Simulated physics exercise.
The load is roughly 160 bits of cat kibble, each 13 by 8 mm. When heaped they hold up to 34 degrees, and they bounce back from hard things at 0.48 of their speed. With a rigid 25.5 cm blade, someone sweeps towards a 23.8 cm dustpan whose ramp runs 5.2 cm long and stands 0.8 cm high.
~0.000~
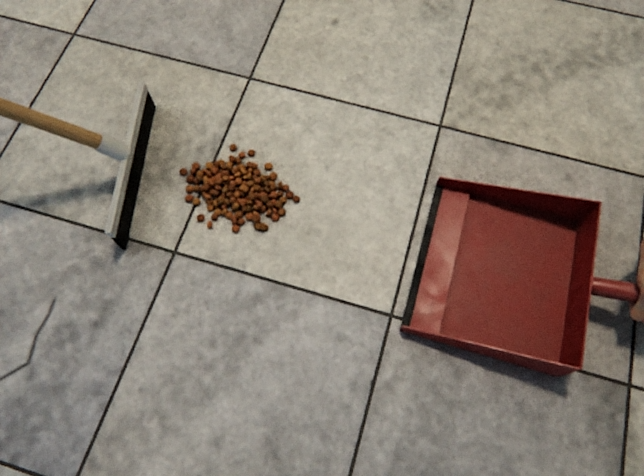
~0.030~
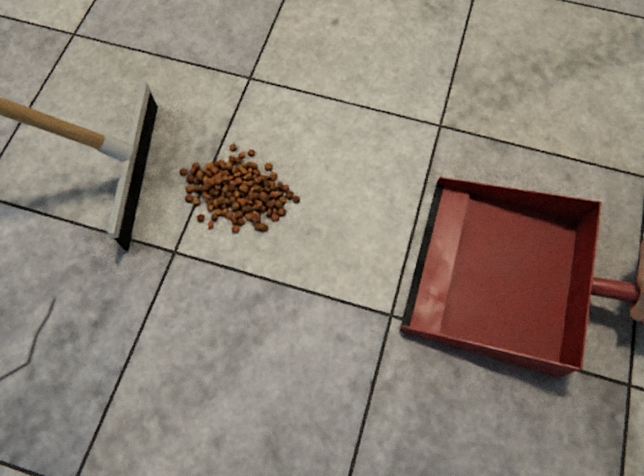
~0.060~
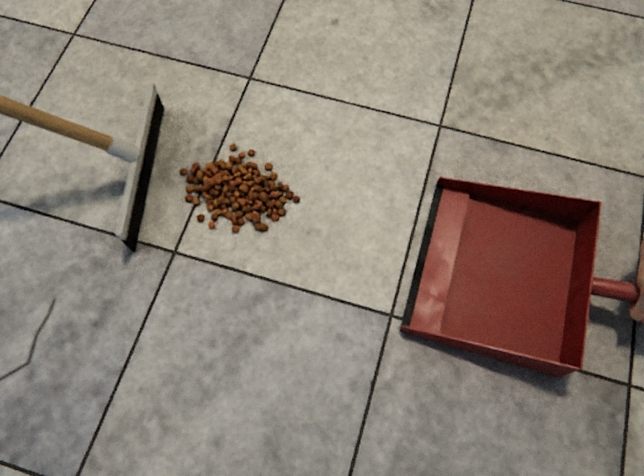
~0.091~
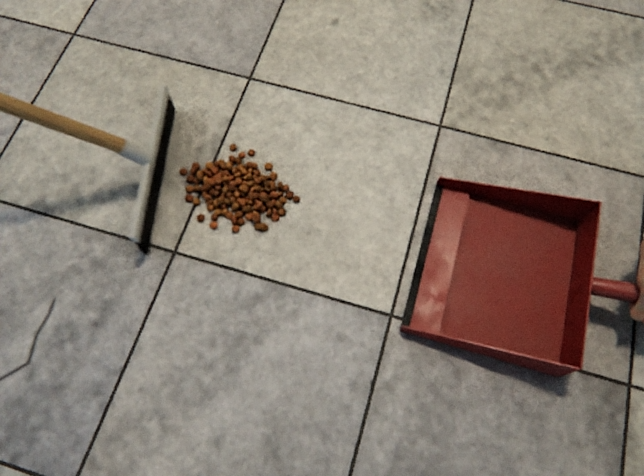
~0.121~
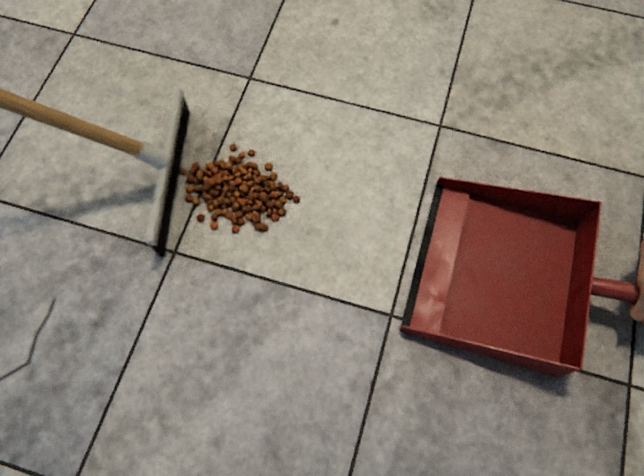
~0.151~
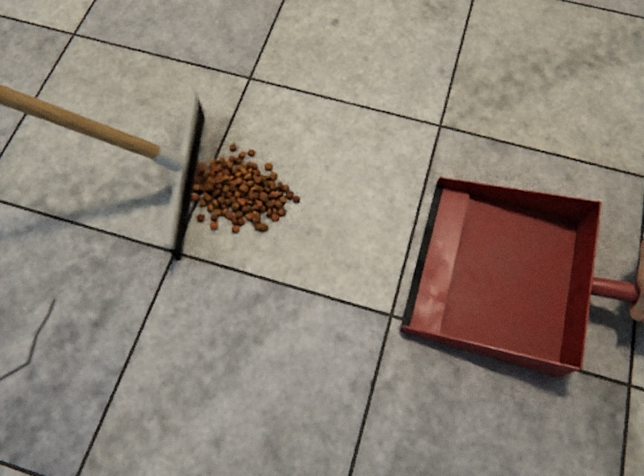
On a grey tiled floor, a broom slides right into a pile of brown kibble.
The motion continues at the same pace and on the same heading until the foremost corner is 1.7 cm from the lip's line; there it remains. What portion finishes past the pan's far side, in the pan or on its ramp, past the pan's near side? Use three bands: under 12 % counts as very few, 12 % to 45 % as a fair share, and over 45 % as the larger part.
Far side: A fair share; pan: A fair share; near side: Very few.
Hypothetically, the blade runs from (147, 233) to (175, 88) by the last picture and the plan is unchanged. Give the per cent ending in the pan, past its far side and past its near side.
Per cent by place - pan 20, far side 45, near side 0.
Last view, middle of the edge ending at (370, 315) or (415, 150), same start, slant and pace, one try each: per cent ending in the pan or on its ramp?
Some 5 and 15 per cent.
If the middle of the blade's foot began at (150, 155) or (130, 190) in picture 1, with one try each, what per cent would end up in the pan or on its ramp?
Estimates: 30 percent and 15 percent.
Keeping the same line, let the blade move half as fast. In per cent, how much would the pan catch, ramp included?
Then around 20 per cent.
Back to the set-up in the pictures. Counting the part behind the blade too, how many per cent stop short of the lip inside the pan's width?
55 %.
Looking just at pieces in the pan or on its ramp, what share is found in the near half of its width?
About 20 percent of it.
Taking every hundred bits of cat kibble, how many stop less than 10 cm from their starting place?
0 %.
After 0.35 s, middle of the blade 20 cm from the lip; 0 % over the lip, far side 10 %, near side 0 %.
After 0.48 s, middle of the blade 9 cm from the lip; 0 % over the lip, far side 15 %, near side 0 %.
After 0.73 s, middle of the blade 5 cm from the lip; 20 % over the lip, far side 20 %, near side 0 %.
In the end, at 1.3 s, far side 20 %, pan 20 %, near side 0 %, in front of the lip or behind the blade 55 %.
